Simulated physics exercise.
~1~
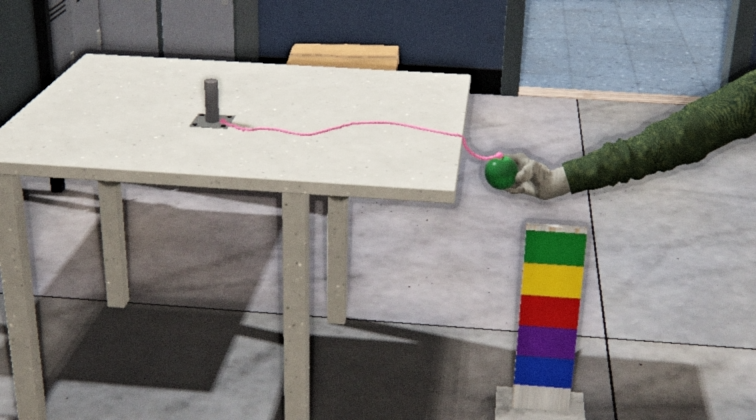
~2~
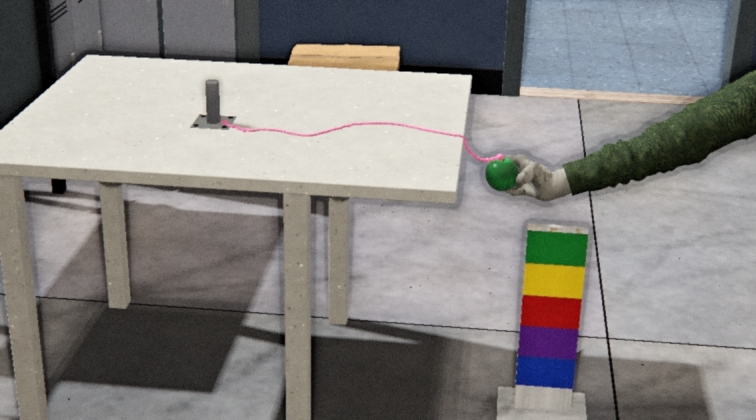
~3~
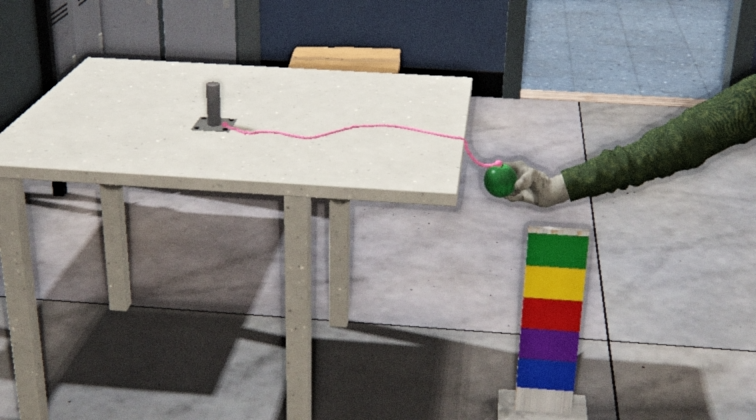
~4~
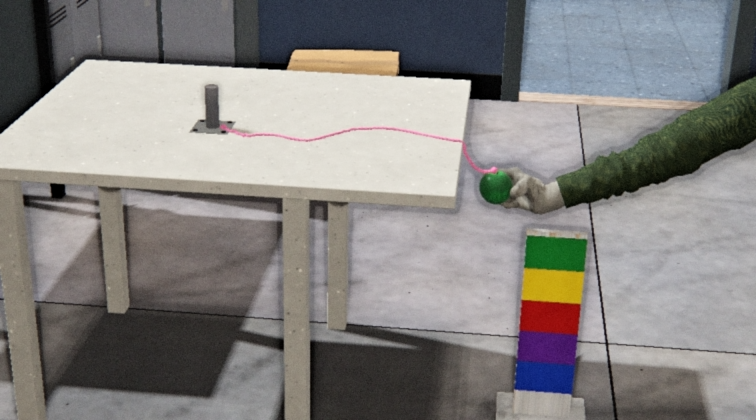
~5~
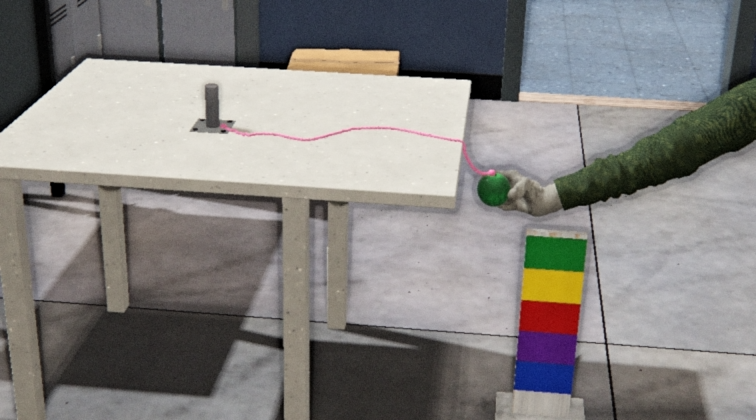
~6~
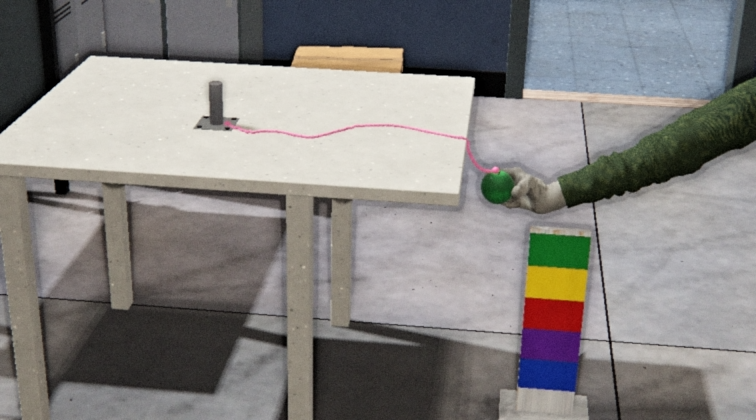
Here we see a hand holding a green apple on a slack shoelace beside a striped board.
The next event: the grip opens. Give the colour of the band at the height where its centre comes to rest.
The band is green.
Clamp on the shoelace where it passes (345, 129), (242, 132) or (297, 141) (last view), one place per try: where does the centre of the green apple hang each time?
Estimated spots in sequence: (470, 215), (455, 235), (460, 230).
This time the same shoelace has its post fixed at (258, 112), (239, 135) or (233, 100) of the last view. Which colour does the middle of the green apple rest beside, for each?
In turn, yellow, then yellow, then green.
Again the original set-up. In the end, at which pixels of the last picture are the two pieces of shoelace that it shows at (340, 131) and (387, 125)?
In that view they reach (371, 132) and (425, 135).
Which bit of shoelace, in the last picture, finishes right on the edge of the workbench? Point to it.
Around (427, 132).
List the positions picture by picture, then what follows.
In the first picture, green apple (501, 173); green (555, 249); yellow (552, 281); red (549, 313); purple (547, 343); blue (544, 373).
In the second picture, green apple (502, 174); shoelace through (242, 130) (290, 133) (341, 128) (395, 124) (449, 135).
In the third picture, green apple (501, 180).
In the fourth picture, green apple (496, 187); shoelace through (241, 135) (289, 138) (340, 133) (394, 129) (448, 140).
In the fifth picture, green apple (494, 190).
In the sixth picture, green apple (498, 187); shoelace through (245, 131) (293, 135) (344, 130) (398, 126) (452, 137).
Soon after, apple near (471, 231); level with green.
After that, apple near (458, 243); level with green.
And then, apple near (448, 242); level with green.
In the end, apple near (455, 243); level with green. Its middle rests at the green band.
